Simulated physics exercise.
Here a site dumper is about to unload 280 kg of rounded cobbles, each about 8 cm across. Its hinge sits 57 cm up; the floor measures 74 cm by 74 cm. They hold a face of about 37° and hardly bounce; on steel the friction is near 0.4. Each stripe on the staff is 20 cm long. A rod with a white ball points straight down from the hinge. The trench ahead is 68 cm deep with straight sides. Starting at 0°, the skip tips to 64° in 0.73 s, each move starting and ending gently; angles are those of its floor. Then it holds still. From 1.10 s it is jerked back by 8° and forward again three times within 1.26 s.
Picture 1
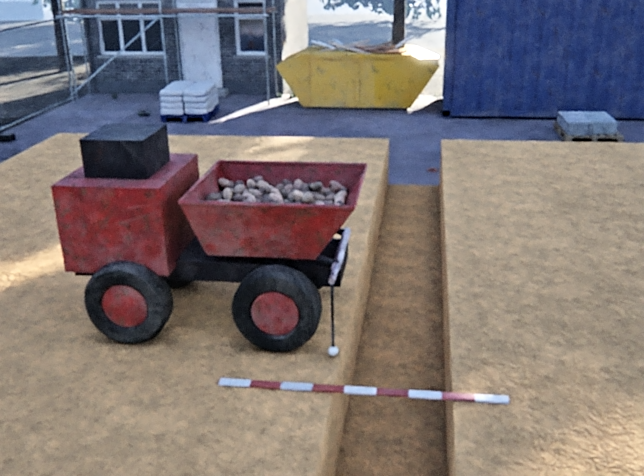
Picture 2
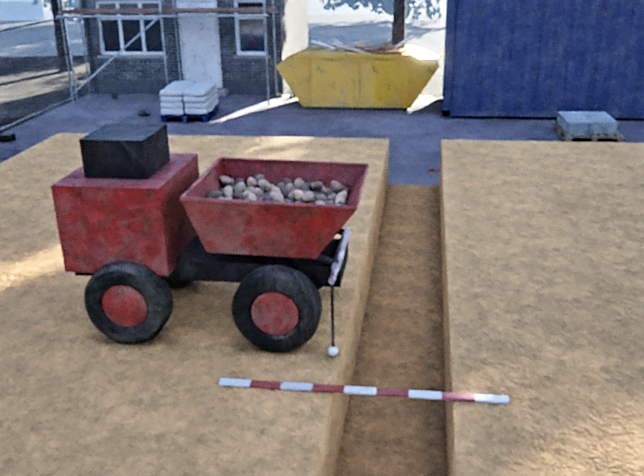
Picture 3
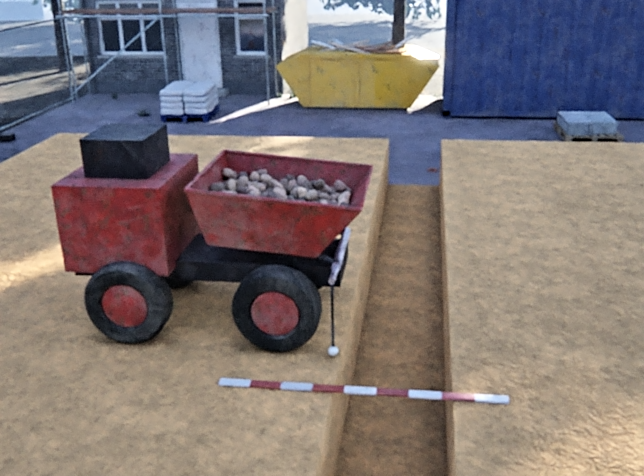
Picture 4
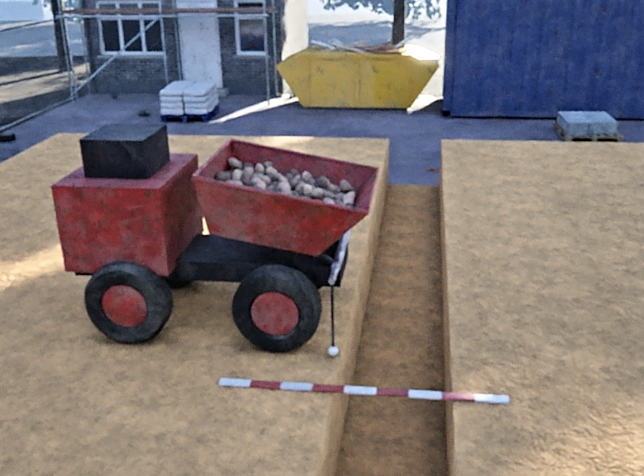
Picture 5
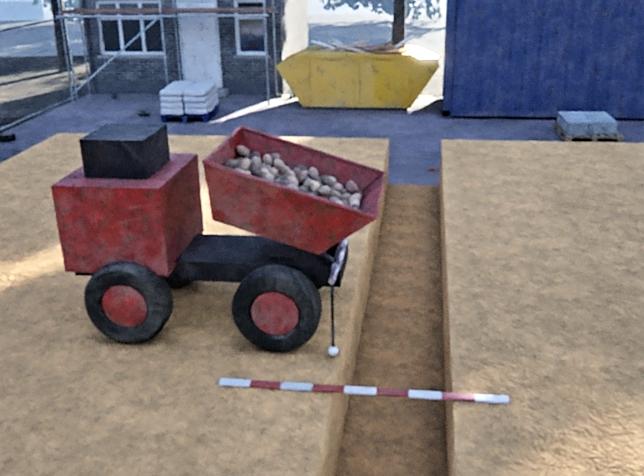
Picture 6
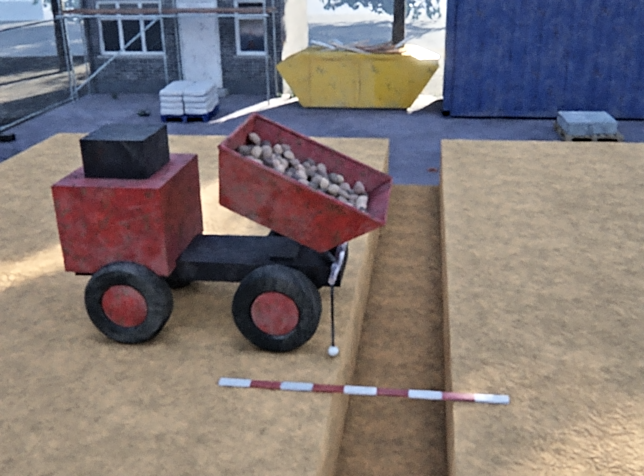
On a sandy building plot with a narrow trench, a red dumper with black wheels stands at the left of the trench, its skip level and loaded with rounded stones. The skip begins to tilt slowly, then its left end rises more steeply, the stones still inside, while the wheels stay still.
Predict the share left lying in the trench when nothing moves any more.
About 45 per cent.
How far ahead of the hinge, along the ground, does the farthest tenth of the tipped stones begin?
About 150 cm.
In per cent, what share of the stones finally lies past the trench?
Some 45 per cent of the load.
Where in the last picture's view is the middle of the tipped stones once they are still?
Their middle is at about (458, 321).
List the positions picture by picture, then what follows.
The skip is at 0°, its lip at (354, 208); the top of the load is at (278, 188), in the first picture.
The skip is at 1°, its lip at (356, 208); the top of the load is at (273, 186), in the second picture.
The skip is at 5°, its lip at (361, 210); the top of the load is at (253, 182), in the third picture.
The skip is at 10°, its lip at (368, 213); the top of the load is at (244, 172), in the fourth picture.
Lip at (376, 218), floor tilted 17°, highest stones at (248, 161), in the fifth picture.
Lip at (384, 224), floor tilted 25°, highest stones at (256, 149), in the sixth picture.
A little later the floor is at 54°; 100 % in the skip; the foremost stones are at (385, 228).
Then the floor is at 64°; 99 % in the skip, 1 % in the trench; the foremost stones are at (428, 244).
Later still the floor is at 64°; 25 % in the skip, 28 % in the trench, 47 % past the trench; the foremost stones are past the picture's edge.
In the end the floor is at 64°; 11 % in the skip, 43 % in the trench, 47 % past the trench; the foremost stones are past the picture's edge.
